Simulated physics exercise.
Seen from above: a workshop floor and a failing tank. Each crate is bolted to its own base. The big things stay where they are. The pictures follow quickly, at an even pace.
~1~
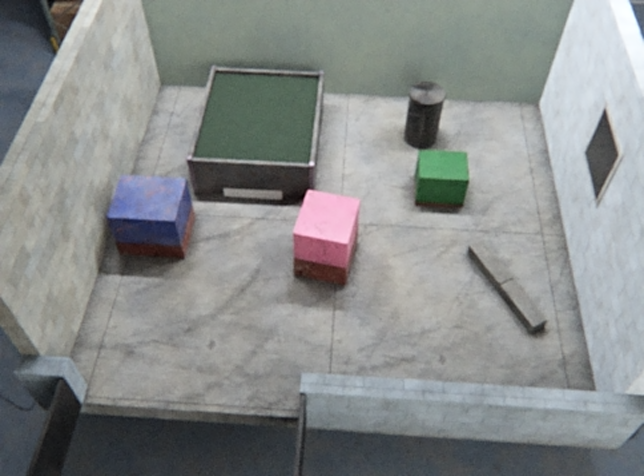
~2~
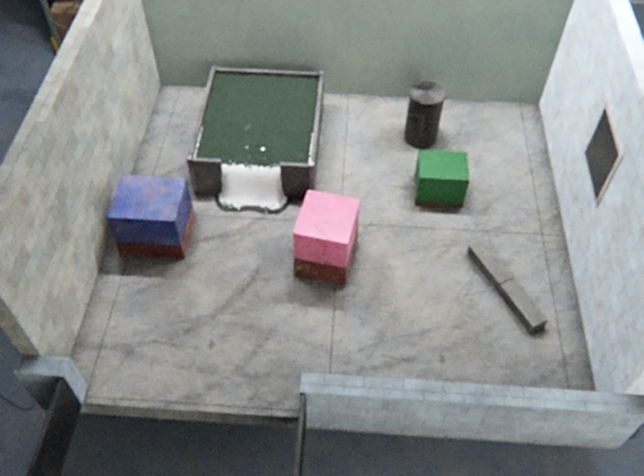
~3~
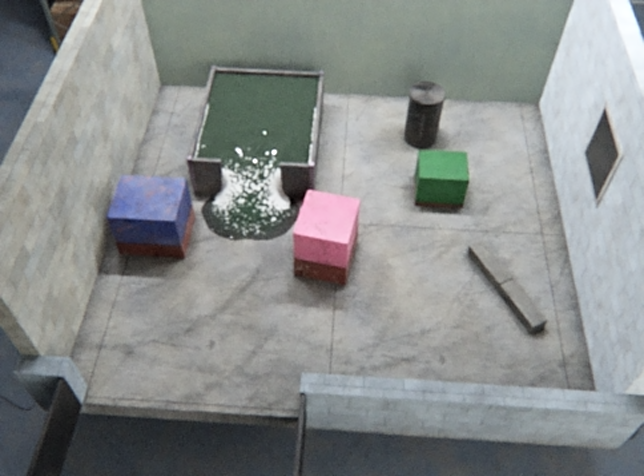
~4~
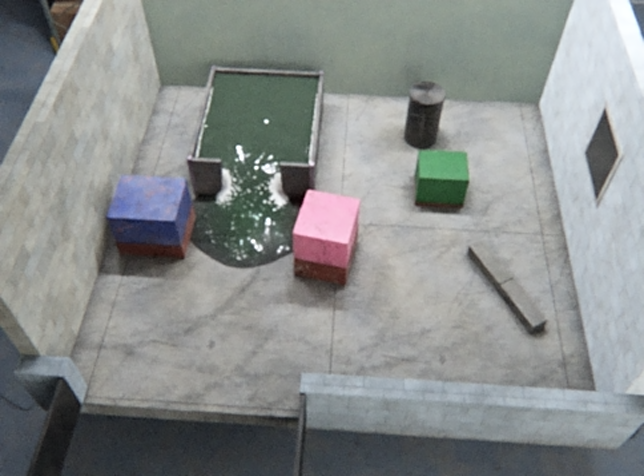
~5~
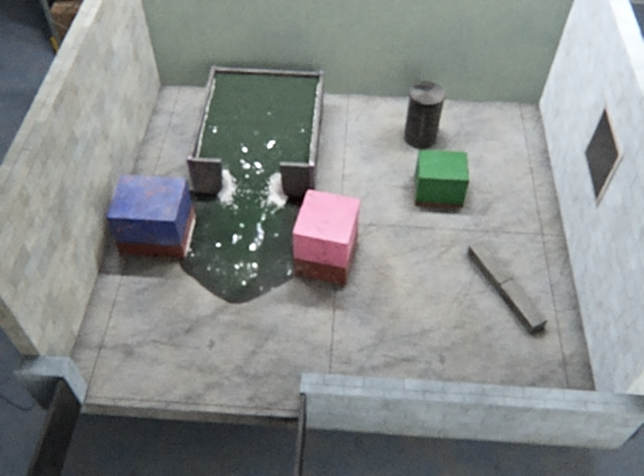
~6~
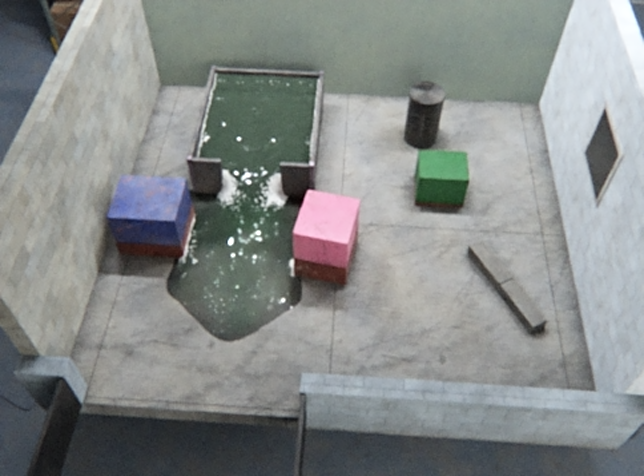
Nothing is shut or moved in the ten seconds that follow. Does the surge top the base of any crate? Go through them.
One by one: The green crate escapes dry; the pink crate escapes dry; the blue crate escapes dry.
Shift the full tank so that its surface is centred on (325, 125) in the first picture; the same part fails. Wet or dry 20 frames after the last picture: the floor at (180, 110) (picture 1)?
Verdict: No water.
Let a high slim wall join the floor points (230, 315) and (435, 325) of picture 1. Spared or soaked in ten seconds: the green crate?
Then: The green one is wetted.
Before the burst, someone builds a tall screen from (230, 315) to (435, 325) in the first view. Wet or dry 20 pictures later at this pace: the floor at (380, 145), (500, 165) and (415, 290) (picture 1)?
As listed: Dry, dry, flooded.
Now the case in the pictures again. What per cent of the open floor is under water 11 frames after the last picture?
I make it 30 per cent.
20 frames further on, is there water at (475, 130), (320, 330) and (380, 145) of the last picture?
In turn: No water, under water, clear.
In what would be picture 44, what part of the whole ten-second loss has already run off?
Near 75 in a hundred.
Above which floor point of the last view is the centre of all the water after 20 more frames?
At about (259, 195).
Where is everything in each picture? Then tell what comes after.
The tank at (260, 118) is whole and still, in the first picture.
Water pours out at (253, 182) and has run to (221, 202), in the second picture.
Water pours out at (253, 184) and has run to (219, 230), in the third picture.
Water pours out at (253, 184) and has run to (225, 260), in the fourth picture.
The front is at (227, 296), out from the gap at (253, 183), in the fifth picture.
Water pours out at (253, 183) and has run to (225, 334), in the sixth picture.
A moment on, water covers 25 % of the floor; the green crate not reached, the pink crate water round its plinth, the blue crate water round its plinth.
Next, water covers 30 % of the floor; the green crate water round its plinth, the pink crate water round its plinth, the blue crate water round its plinth.
Then, water covers 35 % of the floor; the green crate water round its plinth, the pink crate water round its plinth, the blue crate water round its plinth.
Later, water covers 40 % of the floor; the green crate water round its plinth, the pink crate water round its plinth, the blue crate water round its plinth.
In the end, water covers 55 % of the floor; the green crate stayed above the water, the pink crate stayed above the water, the blue crate stayed above the water.
